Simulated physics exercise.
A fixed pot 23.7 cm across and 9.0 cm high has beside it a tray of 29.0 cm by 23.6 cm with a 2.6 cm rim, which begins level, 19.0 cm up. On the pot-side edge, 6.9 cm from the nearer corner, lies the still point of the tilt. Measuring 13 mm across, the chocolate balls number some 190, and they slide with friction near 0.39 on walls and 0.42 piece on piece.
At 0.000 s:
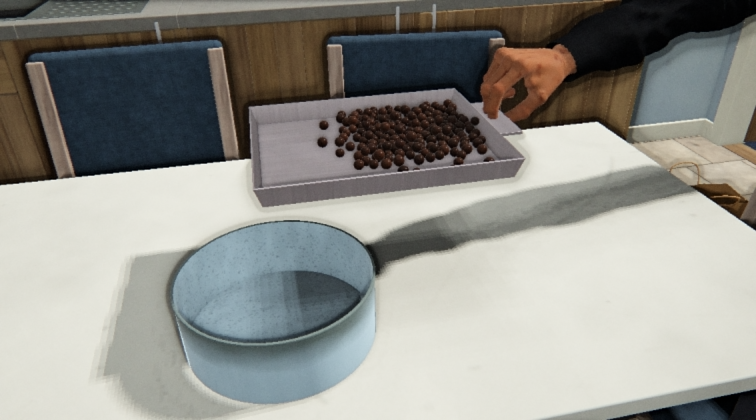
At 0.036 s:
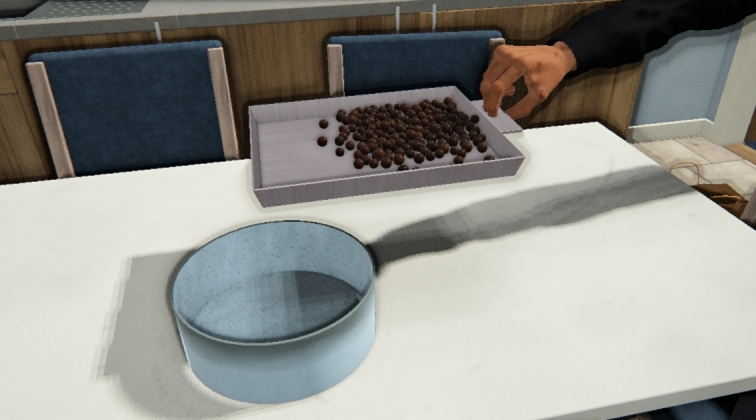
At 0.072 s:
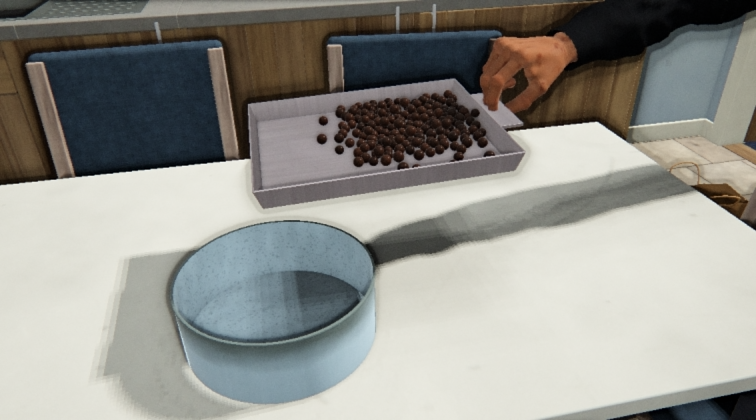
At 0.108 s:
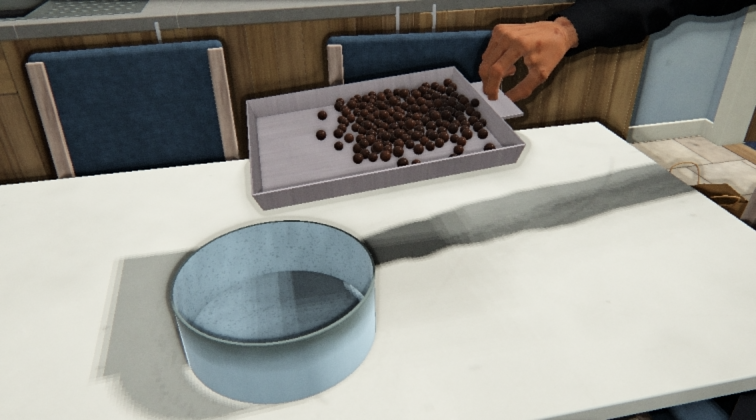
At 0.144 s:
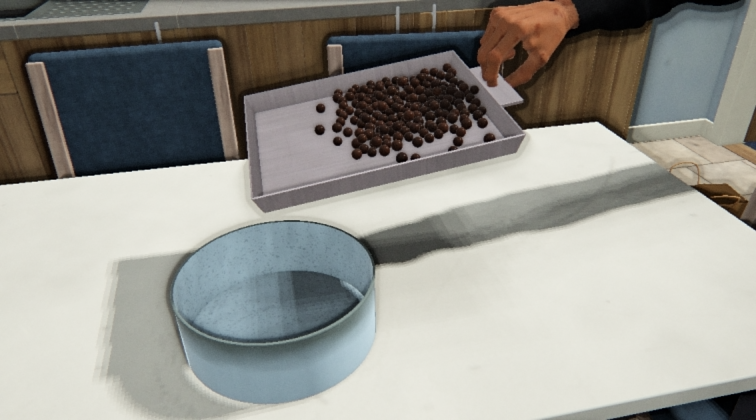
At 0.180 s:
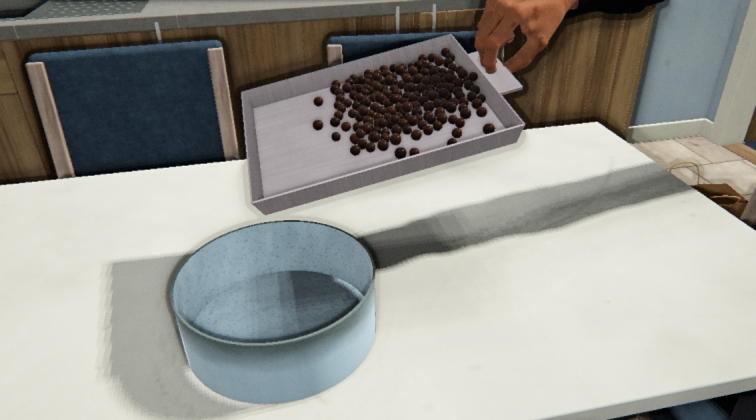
A hand gradually tilts a tray of small dark balls behind a round blue pot.
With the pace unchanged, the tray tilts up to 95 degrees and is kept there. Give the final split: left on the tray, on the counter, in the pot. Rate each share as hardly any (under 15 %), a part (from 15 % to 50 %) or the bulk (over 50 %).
Tray: Hardly any; counter: Hardly any; pot: The bulk.
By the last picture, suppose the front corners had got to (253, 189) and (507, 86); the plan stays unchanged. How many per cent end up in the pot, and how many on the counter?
Final per cent - pot 30, counter 70.
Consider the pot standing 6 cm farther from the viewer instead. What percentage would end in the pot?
Share in pot: Approx. 55 %.
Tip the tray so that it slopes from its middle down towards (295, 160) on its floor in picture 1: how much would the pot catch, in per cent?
Roughly 40 % of the pieces.
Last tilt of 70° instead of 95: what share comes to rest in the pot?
Result: Close to 75 %.
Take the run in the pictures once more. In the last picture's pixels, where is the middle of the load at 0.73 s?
At that time the load is centred around (245, 237).
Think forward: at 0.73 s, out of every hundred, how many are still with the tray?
Value: About 45%.
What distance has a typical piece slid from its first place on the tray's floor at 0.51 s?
Around 10 centimetres.
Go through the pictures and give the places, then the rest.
In the first picture, tray tilt 0 degrees, front corners at (260, 186) and (517, 156); middle of the pieces at (402, 132); pot at (275, 273).
In the second picture, tray tilt 1 degrees, front corners at (260, 186) and (517, 155); middle of the pieces at (402, 131).
In the third picture, tray tilt 3 degrees, front corners at (260, 188) and (517, 150); middle of the pieces at (401, 126).
In the fourth picture, tray tilt 6 degrees, front corners at (259, 190) and (517, 142), lowest corner left front; middle of the pieces at (401, 119).
In the fifth picture, tray tilt 10 degrees, front corners at (258, 194) and (517, 133), lowest corner left front; middle of the pieces at (400, 109).
In the sixth picture, tray tilt 14 degrees, front corners at (258, 197) and (516, 123), lowest corner left front; middle of the pieces at (398, 100); pot at (275, 273). Its pace works out near 120 degrees a second.
Then, at 0.51 s, tilt 54 degrees; the tray holds 100 %, the pot 0 %.
After 0.73 s, tilt 80 degrees; the tray holds 45 %, the pot 25 %.
After 1.06 s, tilt 95 degrees; the tray holds 0 %, the pot 90 %.
By 1.8 s all is still; tray 0 %, counter 5 %, pot 95 %.
